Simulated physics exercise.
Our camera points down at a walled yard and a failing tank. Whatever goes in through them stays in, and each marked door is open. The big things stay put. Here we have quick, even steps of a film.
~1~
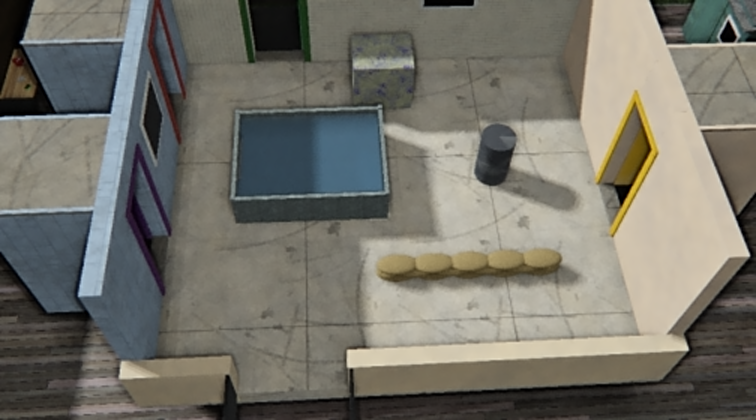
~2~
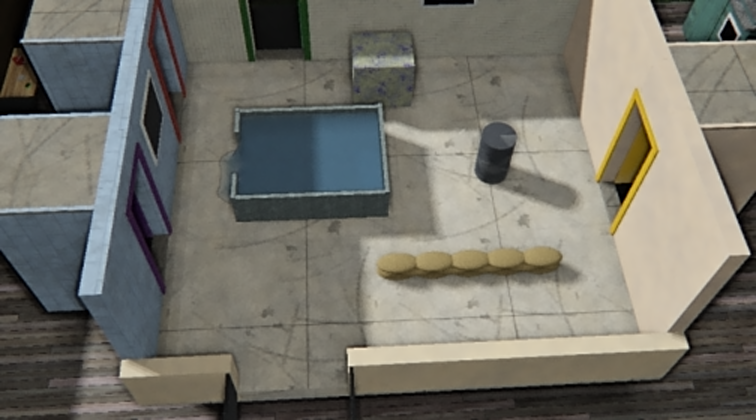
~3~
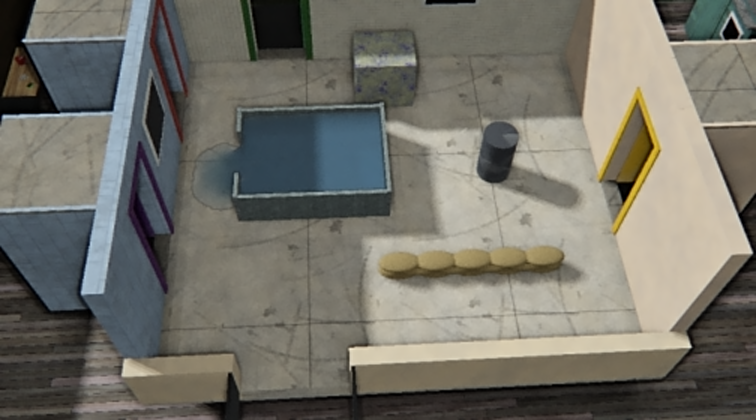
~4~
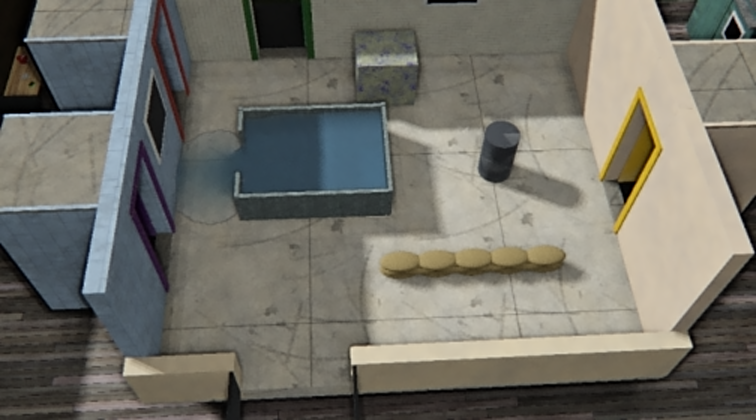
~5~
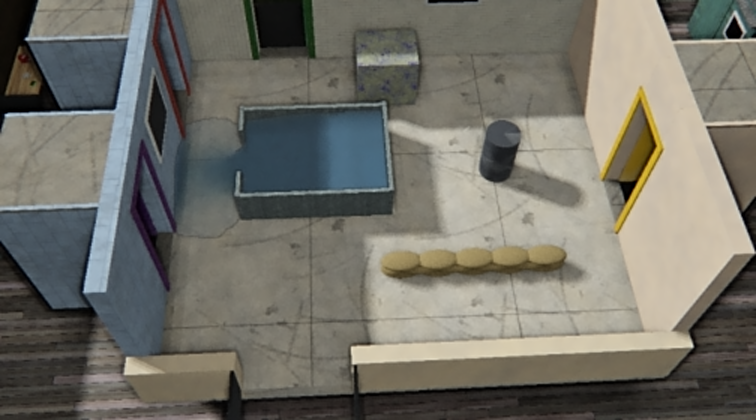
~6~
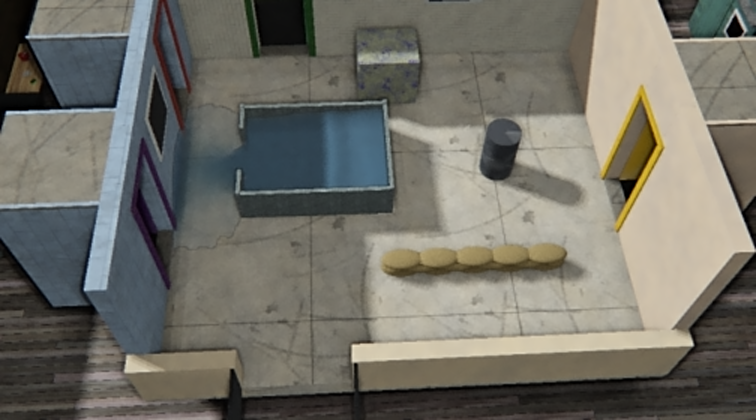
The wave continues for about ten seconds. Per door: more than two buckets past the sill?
One by one: The purple door tops two buckets; the green door tops two buckets; the yellow door never tops two buckets; the red door never tops two buckets.
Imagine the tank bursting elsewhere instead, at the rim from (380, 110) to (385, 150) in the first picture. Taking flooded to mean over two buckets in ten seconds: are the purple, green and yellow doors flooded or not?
Door by door - purple doesn't reach it, green doesn't reach it, yellow tops the limit.
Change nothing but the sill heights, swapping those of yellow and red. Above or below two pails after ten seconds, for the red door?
Result: Red door ends up above the limit.
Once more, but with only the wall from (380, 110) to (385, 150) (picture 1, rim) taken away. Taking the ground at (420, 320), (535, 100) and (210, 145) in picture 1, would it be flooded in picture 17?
Unwetted, submerged, unwetted.
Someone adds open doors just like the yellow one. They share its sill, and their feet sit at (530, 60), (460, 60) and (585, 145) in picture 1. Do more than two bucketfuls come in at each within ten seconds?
Result, in listed order - doesn't reach the limit, doesn't reach the limit, doesn't reach the limit.
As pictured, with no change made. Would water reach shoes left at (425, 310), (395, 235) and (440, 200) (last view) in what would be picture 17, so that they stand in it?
Result, in that order: Not wetted / not wetted / not wetted.
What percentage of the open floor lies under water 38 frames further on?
My estimate is roughly 60 percent.
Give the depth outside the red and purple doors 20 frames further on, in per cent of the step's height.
Roughly 60 and 180 %.
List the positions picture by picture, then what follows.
In the first frame, still water in the open tank at (310, 154).
In the second frame, water pours out at (241, 169) and has run to a hidden place.
In the third frame, water pours out at (243, 169) and has run to (202, 160).
In the fourth frame, the front is at (183, 149), out from the gap at (245, 169).
In the fifth frame, the front is at (186, 128), out from the gap at (245, 168).
In the sixth frame, water pours out at (246, 166) and has run to (188, 113).
A moment on, water covers 10 % of the floor; the purple door under two buckets in, the green door not reached, the yellow door not reached, the red door wet at the sill, nothing in.
Next, water covers 25 % of the floor; the purple door under two buckets in, the green door wet at the sill, nothing in, the yellow door not reached, the red door wet at the sill, nothing in.
Then, water covers 35 % of the floor; the purple door over two buckets in, the green door under two buckets in, the yellow door not reached, the red door wet at the sill, nothing in.
Later, water covers 60 % of the floor; the purple door over two buckets in, the green door over two buckets in, the yellow door not reached, the red door under two buckets in.
In the end, water covers 80 % of the floor; the purple door over two buckets in, the green door over two buckets in, the yellow door under two buckets in, the red door under two buckets in.
